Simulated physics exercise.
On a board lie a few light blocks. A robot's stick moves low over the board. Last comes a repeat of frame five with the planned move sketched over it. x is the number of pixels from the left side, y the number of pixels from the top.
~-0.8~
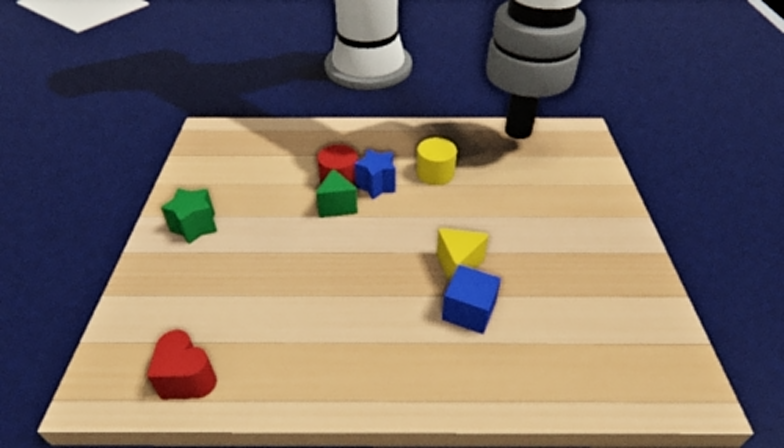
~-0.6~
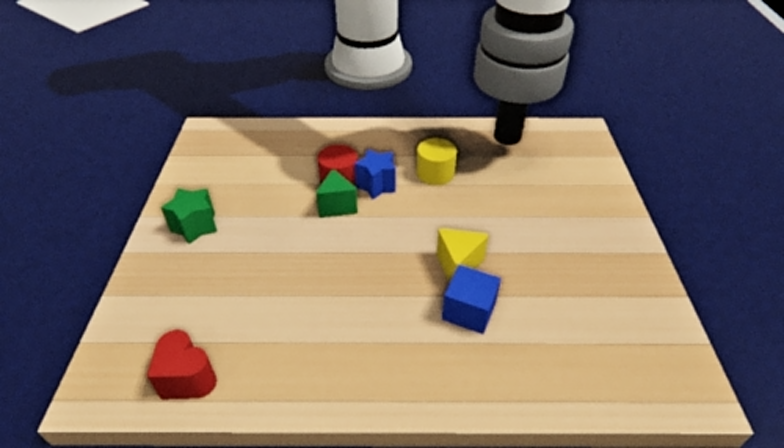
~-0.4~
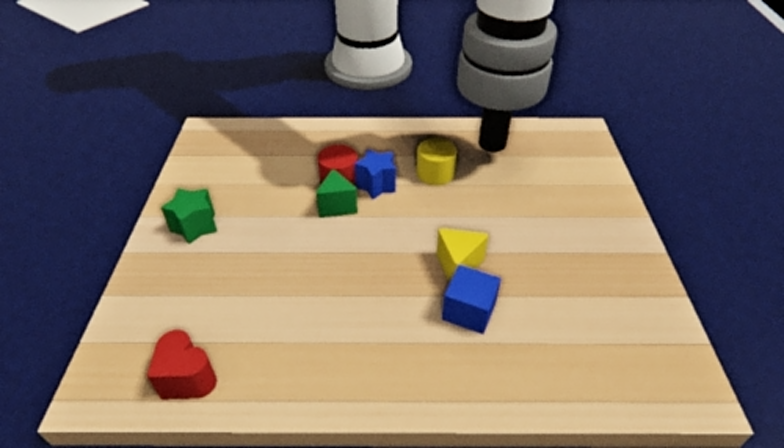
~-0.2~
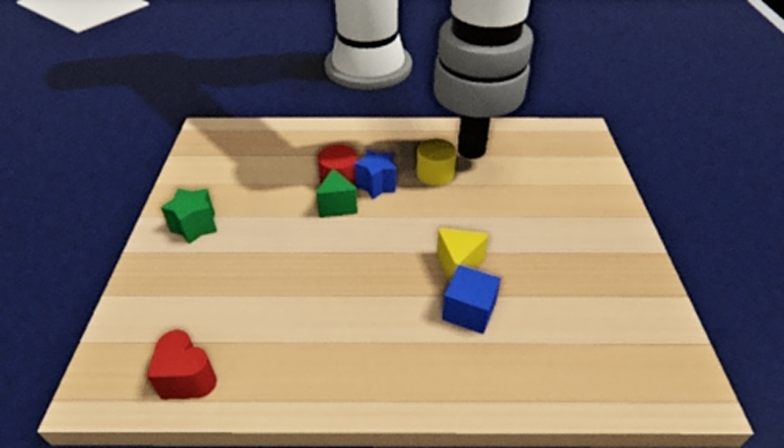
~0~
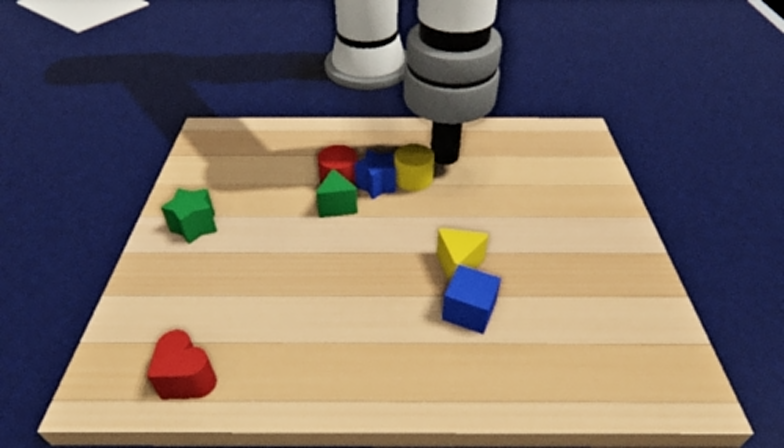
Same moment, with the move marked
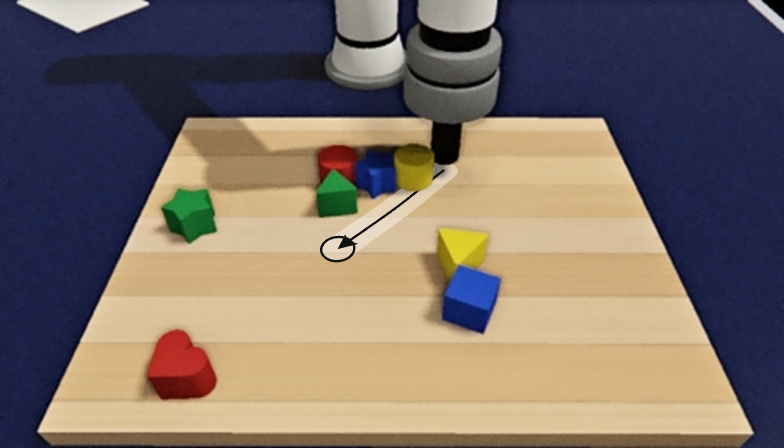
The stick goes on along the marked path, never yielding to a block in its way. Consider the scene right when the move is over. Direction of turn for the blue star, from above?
It swings round clockwise.
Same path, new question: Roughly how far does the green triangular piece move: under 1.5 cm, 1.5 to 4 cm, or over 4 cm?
It slides well over 4 cm.
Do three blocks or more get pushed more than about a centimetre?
It seems so.
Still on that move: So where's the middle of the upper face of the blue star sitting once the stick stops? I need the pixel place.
The centre of its top will be at (310, 174).
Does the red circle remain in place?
Answer: No.
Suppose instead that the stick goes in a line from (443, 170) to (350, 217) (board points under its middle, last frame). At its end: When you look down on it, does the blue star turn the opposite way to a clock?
No, it doesn't check out.
Drawn move, from (443, 170) to (338, 249).
What follows on the original path. One third of the way, stick at (413, 182); green triangular piece at (318, 187); red circle at (319, 154); blue star at (342, 170), turned 15° clockwise; yellow circle at (377, 173).
Two thirds of the way, stick at (377, 208); green triangular piece at (296, 191), turned 25° anticlockwise; red circle at (312, 151); blue star at (317, 173), turned 50° clockwise; yellow circle at (340, 190).
At the end, stick at (336, 236); green triangular piece at (282, 191), turned 30° anticlockwise; red circle at (312, 150); blue star at (310, 174), turned 65° clockwise; yellow circle at (316, 201).
